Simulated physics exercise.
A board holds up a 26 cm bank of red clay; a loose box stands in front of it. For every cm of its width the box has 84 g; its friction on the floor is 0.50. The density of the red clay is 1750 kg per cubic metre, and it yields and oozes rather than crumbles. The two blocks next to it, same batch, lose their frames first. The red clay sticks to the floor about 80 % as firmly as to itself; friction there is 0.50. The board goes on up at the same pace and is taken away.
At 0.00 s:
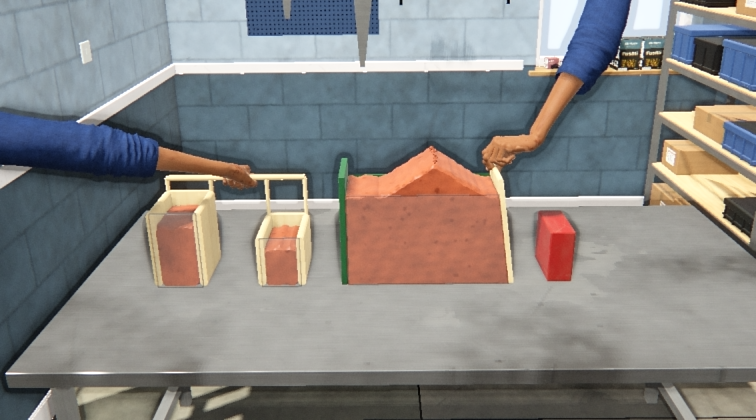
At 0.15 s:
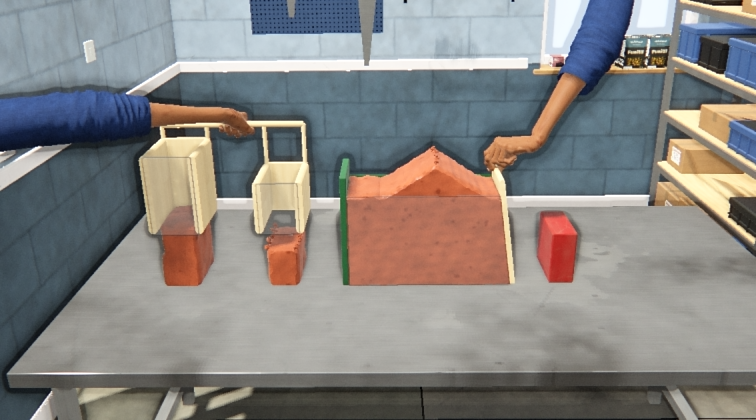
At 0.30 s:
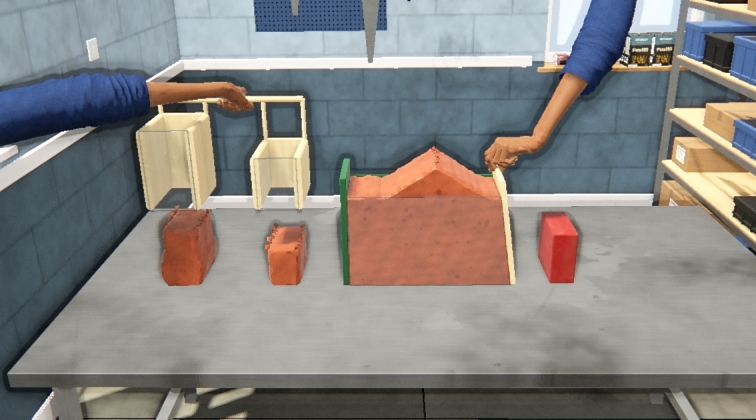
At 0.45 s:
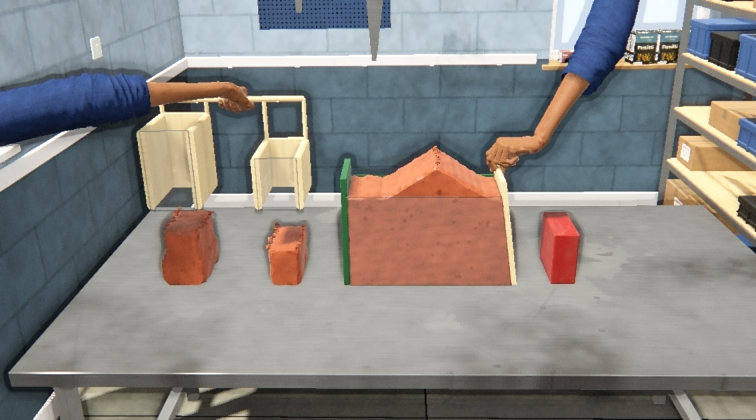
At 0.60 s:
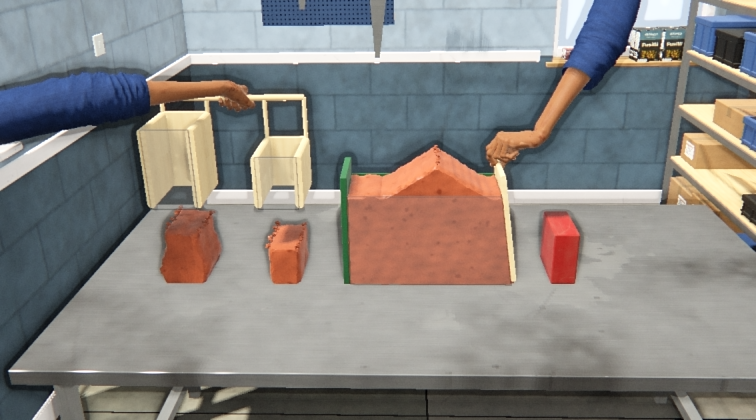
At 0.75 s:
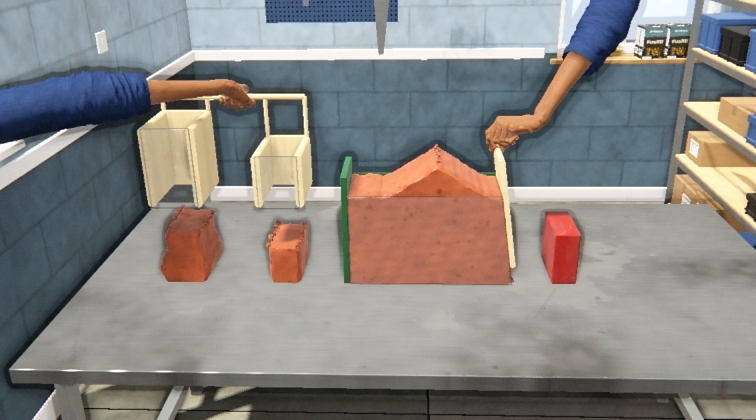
Workshop bench, one hand lifting pale casings off two red clay blocks, then another raising a board beside a larger clay bank.
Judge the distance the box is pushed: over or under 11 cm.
It comes out under 11 cm.
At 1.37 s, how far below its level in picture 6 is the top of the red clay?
Roughly 1.5 cm.
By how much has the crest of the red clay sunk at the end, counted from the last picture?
Roughly 8.0 cm.
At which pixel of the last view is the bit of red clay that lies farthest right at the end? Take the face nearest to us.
Around (562, 282).
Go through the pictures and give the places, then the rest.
Top of the board at (500, 194), not yet moved; top of the red clay at (430, 167); blocks stand 19 cm, 12 cm (left to right), in the first frame.
Top of the board at (501, 195), not yet moved; top of the red clay at (431, 168); blocks stand 18 cm, 12 cm (left to right), in the second frame.
Top of the board at (502, 196), not yet moved; top of the red clay at (431, 169); blocks stand 17 cm, 12 cm (left to right), in the third frame.
Top of the board at (503, 196), not yet moved; top of the red clay at (432, 169); blocks stand 17 cm, 12 cm (left to right), in the fourth frame.
Top of the board at (502, 191), moved 1.4 cm; top of the red clay at (432, 168); blocks stand 16 cm, 12 cm (left to right), in the fifth frame.
Top of the board at (501, 176), moved 5.7 cm; top of the red clay at (432, 168); blocks stand 16 cm, 12 cm (left to right), in the sixth frame.
After 1.03 s, the box has not moved.
After 1.37 s, the box has not moved.
After 1.70 s, the box has been pushed 6 mm.
After 2.04 s, the box has been pushed 3.4 cm.
After 2.08 s, at the end, the box has been pushed 3.4 cm.
